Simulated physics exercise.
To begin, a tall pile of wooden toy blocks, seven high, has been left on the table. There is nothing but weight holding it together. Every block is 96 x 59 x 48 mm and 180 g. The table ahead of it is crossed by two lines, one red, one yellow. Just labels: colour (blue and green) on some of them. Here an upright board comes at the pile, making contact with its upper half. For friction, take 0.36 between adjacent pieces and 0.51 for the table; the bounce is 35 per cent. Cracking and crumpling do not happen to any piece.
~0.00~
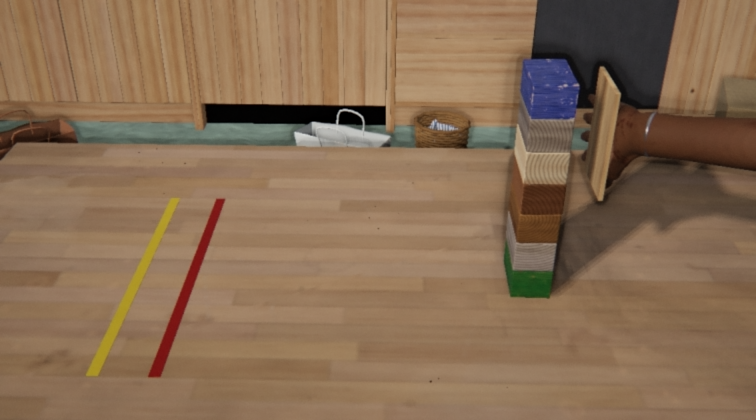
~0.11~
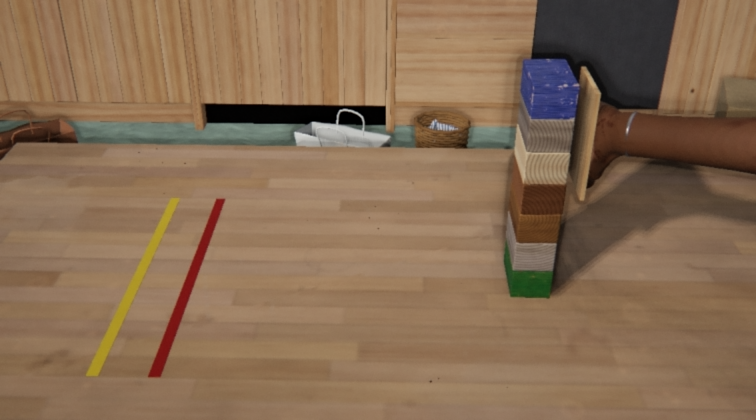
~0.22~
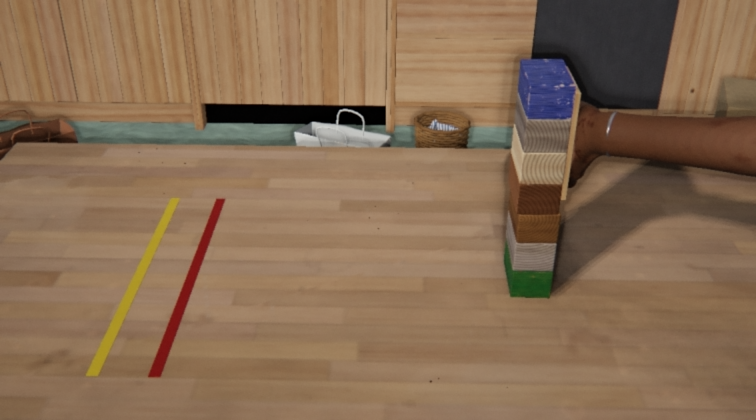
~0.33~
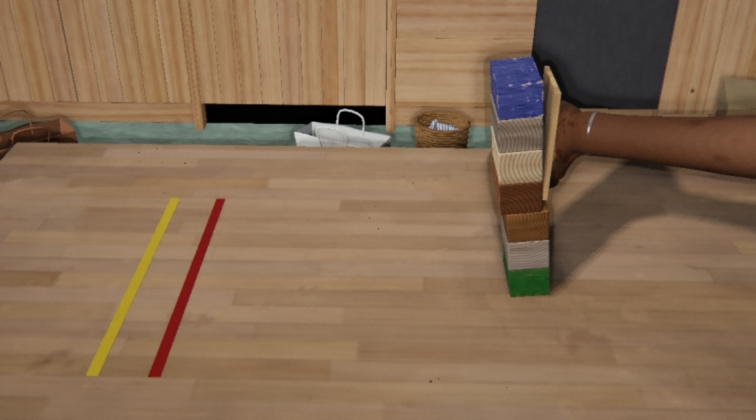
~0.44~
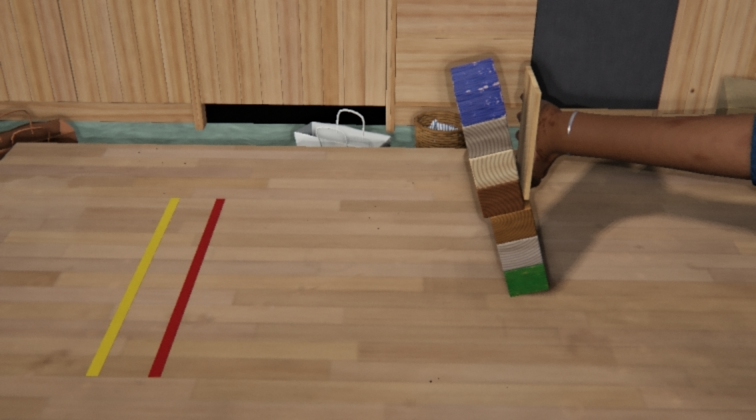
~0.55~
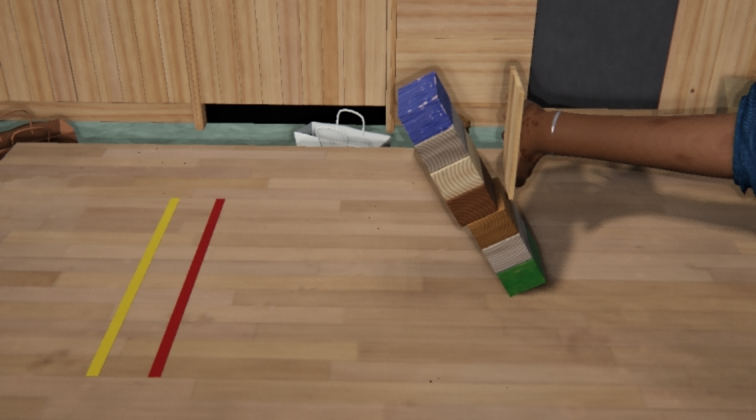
A tall block stack leans steeply left as a hand pushes a board against it.
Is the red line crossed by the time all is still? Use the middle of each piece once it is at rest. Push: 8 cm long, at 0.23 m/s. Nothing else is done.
Beyond the line you'll find zero pieces.
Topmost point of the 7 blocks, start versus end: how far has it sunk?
I'd say it's about 28 cm lower than before.
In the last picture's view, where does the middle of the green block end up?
In the final image its middle is around (493, 263).
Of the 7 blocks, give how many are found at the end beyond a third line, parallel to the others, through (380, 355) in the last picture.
The answer is 4.
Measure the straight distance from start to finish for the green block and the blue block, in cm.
Moved: Green 6, blue 52.
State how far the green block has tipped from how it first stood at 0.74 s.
My estimate is close to 80°.
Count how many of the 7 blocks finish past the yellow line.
The answer is 0.
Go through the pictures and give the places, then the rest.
In the first frame (we follow the side turned to the camera), board (612, 134) 46 mm short; red line, near end, (163, 352); yellow line, near end, (103, 351); blue block (555, 103); green block (532, 286); no piece has moved.
Board (592, 134) 21 mm short; blue block (555, 103), in the second frame.
Board (573, 134) 5 mm in; blue block (551, 103); 3 stirred so far, in the third frame.
Board (554, 134) 30 mm in; blue block (521, 102) tipped 7°; green block (530, 284) tipped 7°; steepest lean 7°, the block at (521, 168); 7 stirred so far, in the fourth frame.
Board (534, 133) 55 mm in; blue block (481, 106) tipped 16°; green block (527, 282) tipped 16°; 7 stirred so far, in the fifth frame.
Board (518, 133) 8 cm in; red line, near end, (163, 352); yellow line, near end, (103, 351); blue block (426, 122) tipped 30°, 30 mm lower; green block (522, 279) tipped 30°; steepest lean 30°, the block at (473, 207); 7 stirred so far, in the sixth frame.
Around 0.61 s, none of the 7 blocks past the red line, 7 disturbed; green block tipped 41°; blue block tipped 41°, 6 cm lower.
Around 0.66 s, none of the 7 blocks past the red line, 7 disturbed; green block tipped 54°; blue block tipped 54°, 11 cm lower.
Around 0.74 s, none of the 7 blocks past the red line, 7 disturbed; green block on its side; blue block on its side.
Around 0.86 s, none of the 7 blocks past the red line, 7 disturbed; blue block on its side; green block on its side.
Finally (1.6 s), none of the 7 blocks past the red line, 7 disturbed; blue block on its side; green block on its side. The farthest middle lies 8 cm short of that line. Seen by the last camera, middles, blue block near (246, 257), green block near (493, 263).
